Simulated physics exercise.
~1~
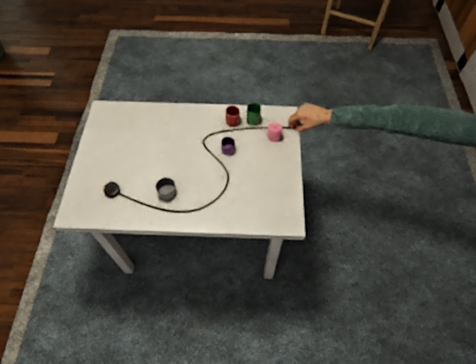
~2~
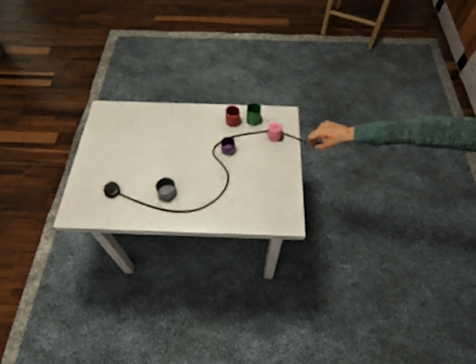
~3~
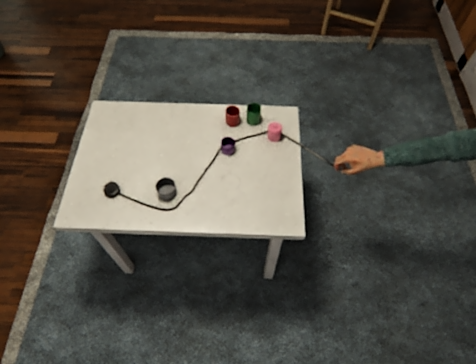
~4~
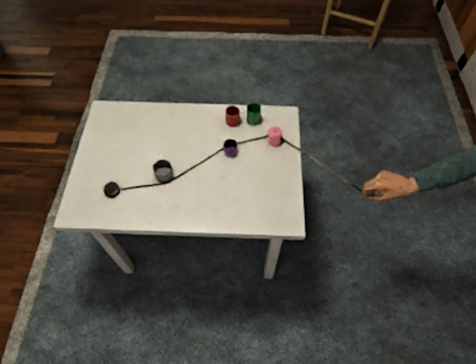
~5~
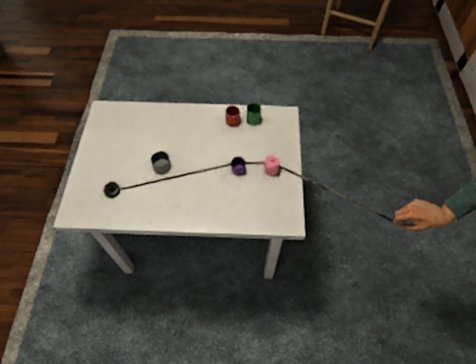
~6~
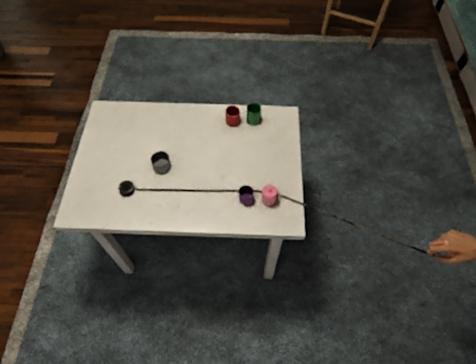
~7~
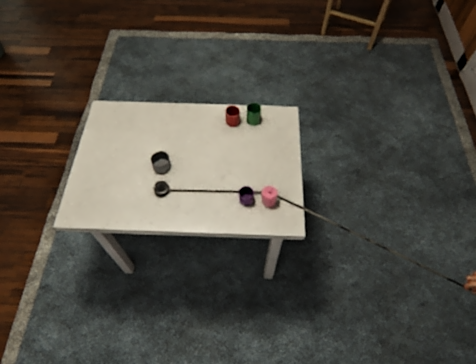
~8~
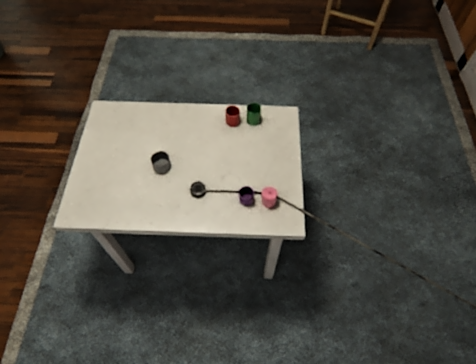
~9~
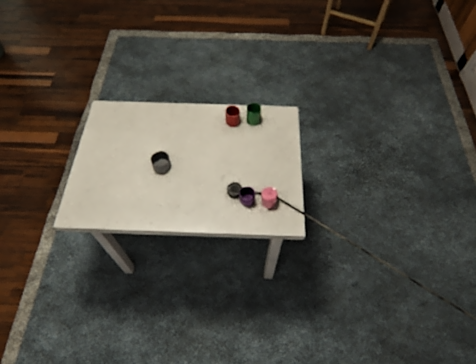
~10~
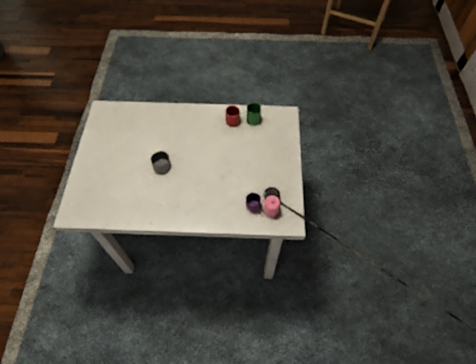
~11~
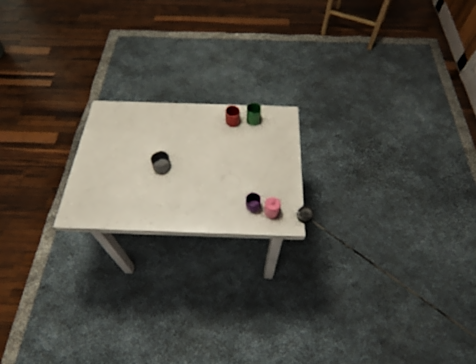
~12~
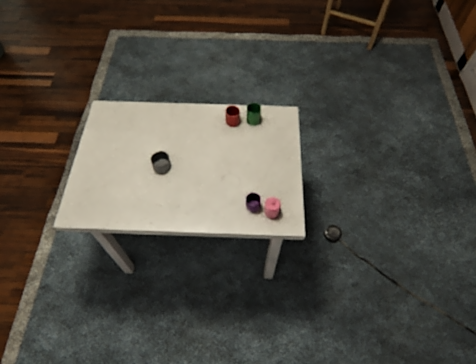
A white side table stands on a blue-grey rug over a wooden floor, seen from above at a slant. A black cable reel sits at the left end, its dark lead curving past a grey cup, a purple cup and a pink pot, with a red mug and green cup behind. A hand pulls the lead rightwards and towards the viewer, straightening it, nudging the grey cup back and dragging the pink pot and purple cup forward. The reel then slides right, brushes past them and leaves the table, ending beyond its right edge, while the red and green ones never move.
